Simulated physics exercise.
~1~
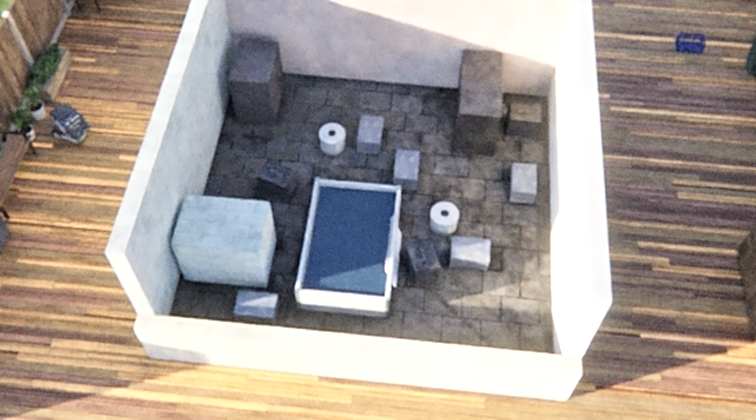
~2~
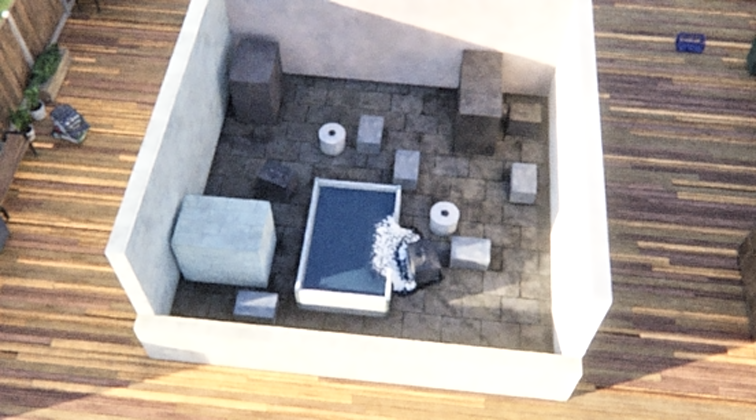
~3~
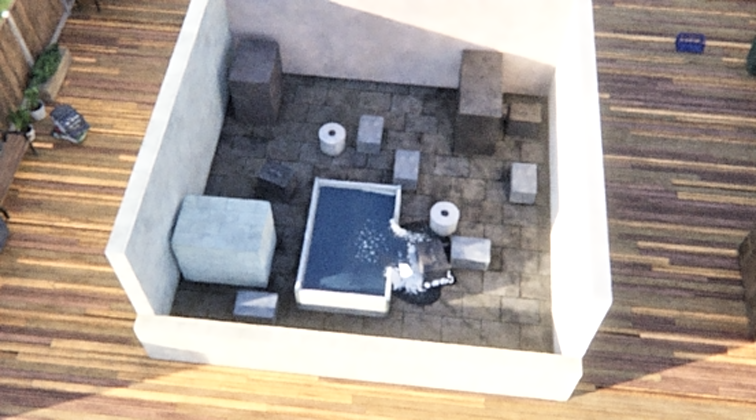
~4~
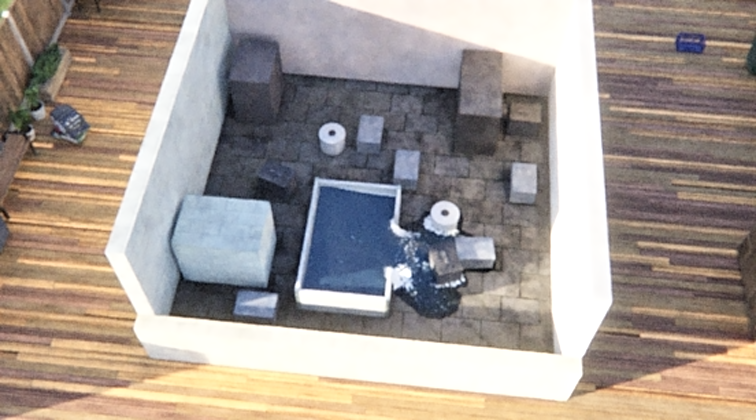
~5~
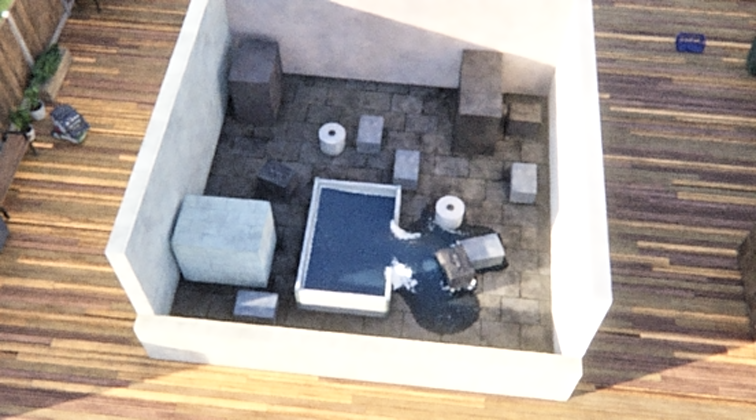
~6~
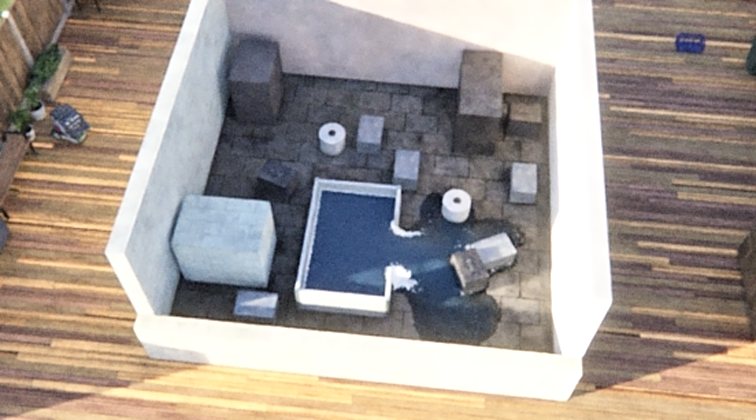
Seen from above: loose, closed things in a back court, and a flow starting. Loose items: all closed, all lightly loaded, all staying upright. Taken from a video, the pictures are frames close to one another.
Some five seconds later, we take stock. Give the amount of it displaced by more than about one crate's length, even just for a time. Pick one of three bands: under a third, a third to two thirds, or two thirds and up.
A third to two thirds.
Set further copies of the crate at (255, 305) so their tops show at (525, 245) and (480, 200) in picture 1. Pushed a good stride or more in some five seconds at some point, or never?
Result by copy: Covered it; covered it.
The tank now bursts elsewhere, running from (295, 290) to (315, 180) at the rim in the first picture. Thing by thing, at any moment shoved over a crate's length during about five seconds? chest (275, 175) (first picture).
My verdict on that one: Gets shoved clear.
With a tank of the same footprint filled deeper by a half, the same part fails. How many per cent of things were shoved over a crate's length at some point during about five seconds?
Roughly 50 in a hundred.
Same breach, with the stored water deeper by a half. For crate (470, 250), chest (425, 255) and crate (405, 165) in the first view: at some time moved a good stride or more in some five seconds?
The first reached the mark, the second reached the mark, the third stopped before it.
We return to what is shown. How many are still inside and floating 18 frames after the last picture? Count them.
The total here is 4.
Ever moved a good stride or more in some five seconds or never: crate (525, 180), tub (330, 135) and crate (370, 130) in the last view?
Well, in the order you gave them, the first went the distance, the second stayed under the mark, and the third stayed under the mark.
A moment on, 3 of 10 are well off their spots; 0 afloat.
Next, 3 of 10 are well off their spots; 2 afloat.
Later, 4 of 10 are well off their spots; 4 afloat.
In the end, 5 of 10 are well off their spots, and 5 have been at some point; 4 afloat.
